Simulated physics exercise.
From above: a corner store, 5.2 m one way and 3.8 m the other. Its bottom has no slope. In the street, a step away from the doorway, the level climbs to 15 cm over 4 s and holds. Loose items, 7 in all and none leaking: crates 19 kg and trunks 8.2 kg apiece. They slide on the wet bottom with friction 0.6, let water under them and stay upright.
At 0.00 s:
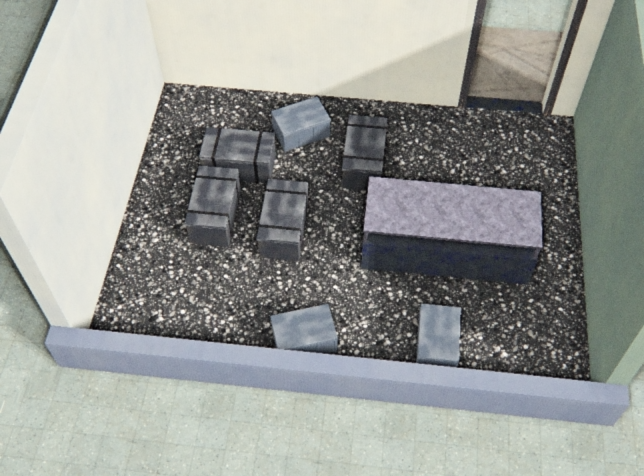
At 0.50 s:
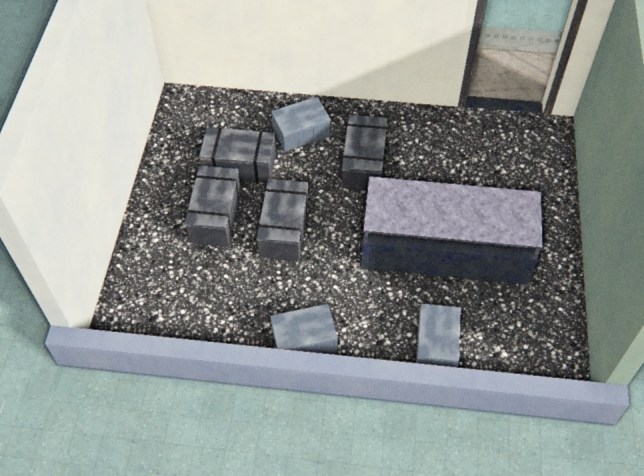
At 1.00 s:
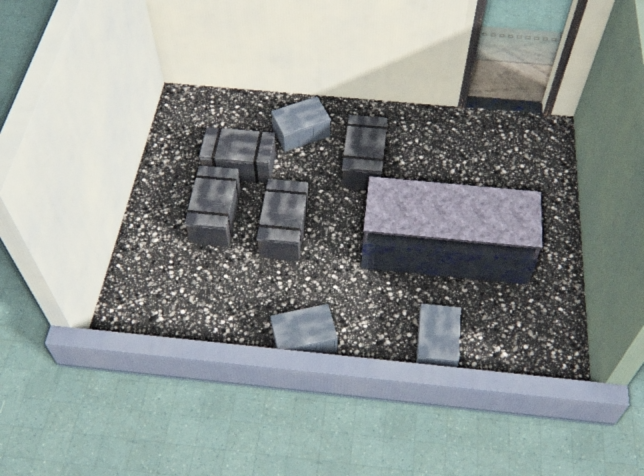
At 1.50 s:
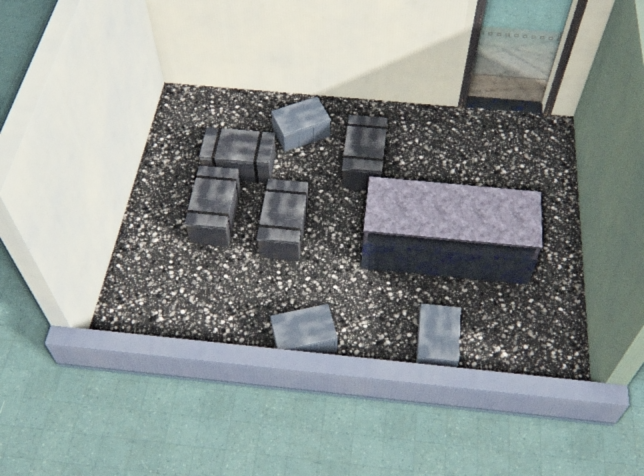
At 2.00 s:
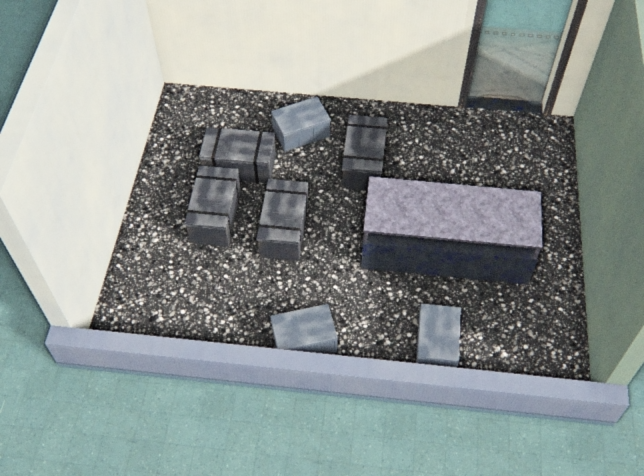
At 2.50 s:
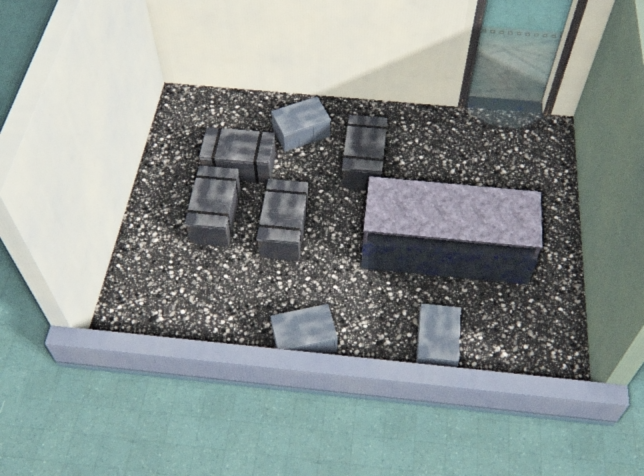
The footage shows a walled room with a speckled dark floor, a long purplish block and several grey boxes, seen from above; blue-green water covers the ground outside, then reaches just inside the doorway while the objects stay still.
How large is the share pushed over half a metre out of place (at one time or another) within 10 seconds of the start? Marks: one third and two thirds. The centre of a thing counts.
Share: Not even a third.
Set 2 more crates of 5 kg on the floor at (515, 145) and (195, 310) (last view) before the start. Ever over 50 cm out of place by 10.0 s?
In turn: Past it, less.
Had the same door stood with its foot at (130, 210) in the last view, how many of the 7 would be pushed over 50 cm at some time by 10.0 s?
In that case 3 of them.
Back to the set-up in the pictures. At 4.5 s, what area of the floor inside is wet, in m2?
Roughly 3.5 m2.
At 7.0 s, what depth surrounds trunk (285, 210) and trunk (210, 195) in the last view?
About 2 and 0 cm.
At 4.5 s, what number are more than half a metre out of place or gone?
I count 0.
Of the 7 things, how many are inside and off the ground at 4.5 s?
At that moment 0.
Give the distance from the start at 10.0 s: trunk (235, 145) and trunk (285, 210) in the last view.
In that order: 0 cm, 10 cm.
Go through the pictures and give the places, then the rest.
A crate at (301, 115), on the bottom; a trunk at (212, 196) rests on the ground; water covers 0.0 m2; 0 of 7 have shifted, in the first picture.
A crate at (301, 115) rests on the ground; a trunk at (212, 196), on the bottom; 0.0 m2 under water; 0 of 7 have shifted, in the second picture.
A crate at (301, 115) rests on the ground; a trunk at (212, 196), on the bottom; water covers 0.0 m2; 0 of 7 have shifted, in the third picture.
A crate at (301, 115) rests on the ground; a trunk at (212, 196) rests on the ground; water covers 0.0 m2; 0 of 7 have shifted, in the fourth picture.
A crate at (301, 115), on the bottom; a trunk at (212, 196) rests on the ground; 0.0 m2 under water; 0 of 7 have shifted, in the fifth picture.
A crate at (301, 115), on the bottom; a trunk at (212, 196) rests on the ground; 0.1 m2 under water; 0 of 7 have shifted, in the sixth picture.
After 3.5 s 0 of 7 are over 50 cm from their spots; 0 afloat.
After 4.5 s 0 of 7 are over 50 cm from their spots; 0 afloat.
After 7.0 s 0 of 7 are over 50 cm from their spots; 0 afloat.
After 10.0 s 0 of 7 are over 50 cm from their spots, and 0 have been at some point; 1 afloat.
